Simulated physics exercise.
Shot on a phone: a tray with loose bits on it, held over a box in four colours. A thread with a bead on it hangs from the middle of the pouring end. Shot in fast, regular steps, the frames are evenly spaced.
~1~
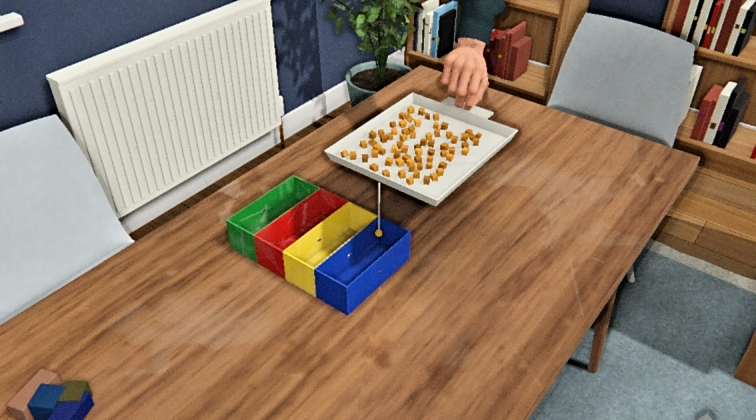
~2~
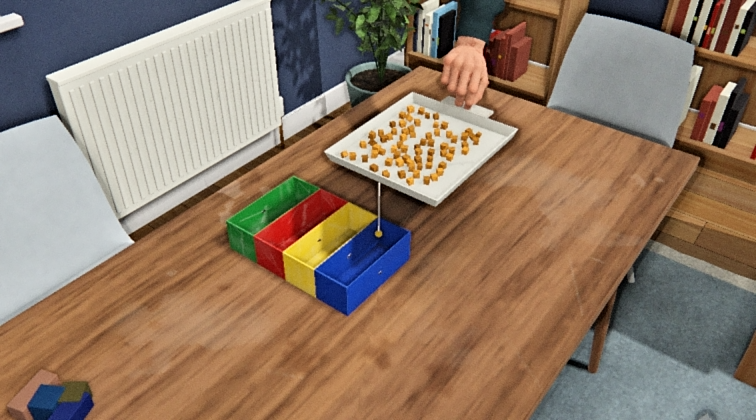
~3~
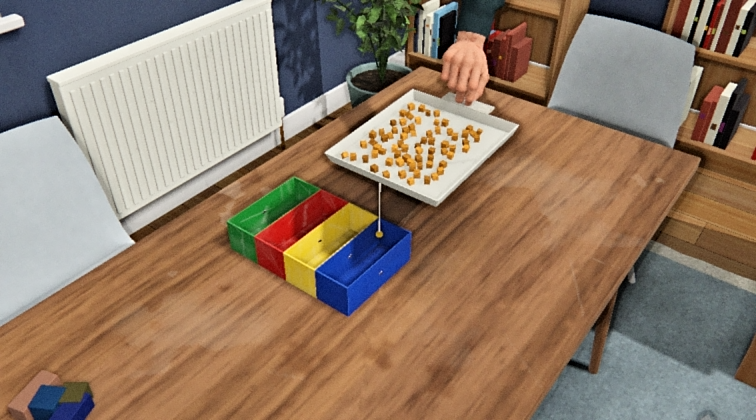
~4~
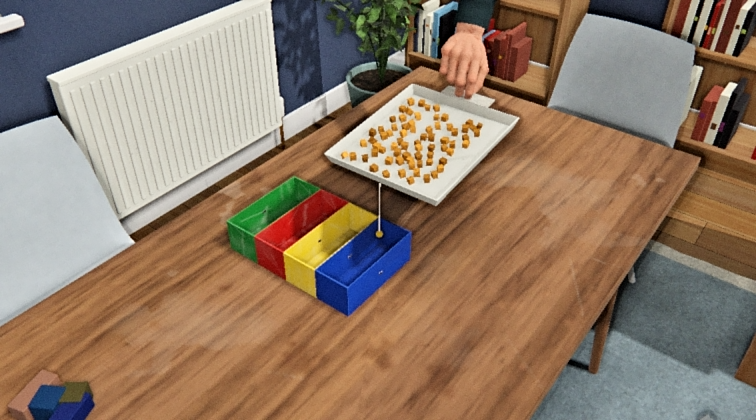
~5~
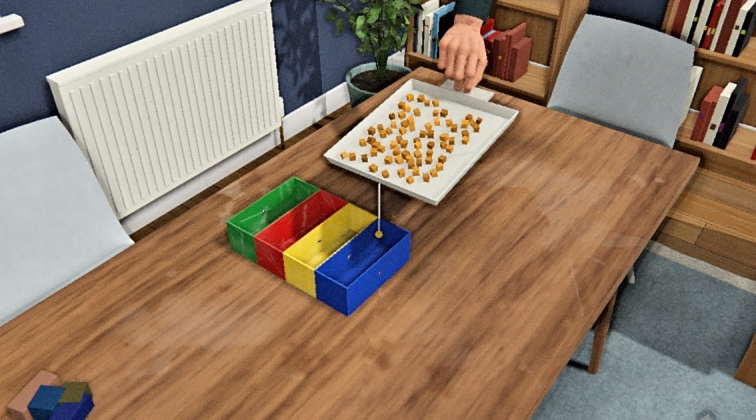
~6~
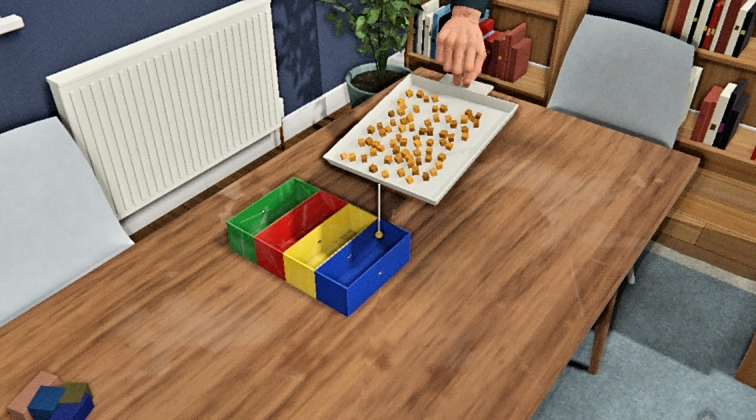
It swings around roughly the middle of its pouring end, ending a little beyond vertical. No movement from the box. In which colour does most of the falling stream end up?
Most of the stream ends up in the yellow cell.
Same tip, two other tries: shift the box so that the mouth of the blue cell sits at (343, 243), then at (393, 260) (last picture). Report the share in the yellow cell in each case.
In order: 40 percent and 30 percent.
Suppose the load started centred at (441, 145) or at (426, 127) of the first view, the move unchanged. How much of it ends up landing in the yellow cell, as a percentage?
First case: Close to 40 %; second case: Close to 50 %.
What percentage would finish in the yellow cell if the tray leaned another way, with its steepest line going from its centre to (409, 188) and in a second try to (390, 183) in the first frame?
Somewhere close to 0 % the first time, 20 % the second.
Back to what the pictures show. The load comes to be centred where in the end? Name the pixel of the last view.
About (327, 269).
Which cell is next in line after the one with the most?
Ranked second: That blue cell.
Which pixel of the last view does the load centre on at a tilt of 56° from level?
I'd mark the middle close to (371, 159).
Shortly afterwards, tray tipped steeply; the whole lot on the tray.
Next, tray tipped right over; near two thirds on the tray; only a few in the red cell; near a third falling or outside the box.
Some moments later, tray tipped past a quarter turn; near half in the yellow cell; near a quarter in the blue cell; a little in the red cell; a little falling or outside the box.
In the end, tray tipped past a quarter turn; near half in the yellow cell; near a quarter in the blue cell; a little in the red cell; none at all in the green cell; a little outside the box.
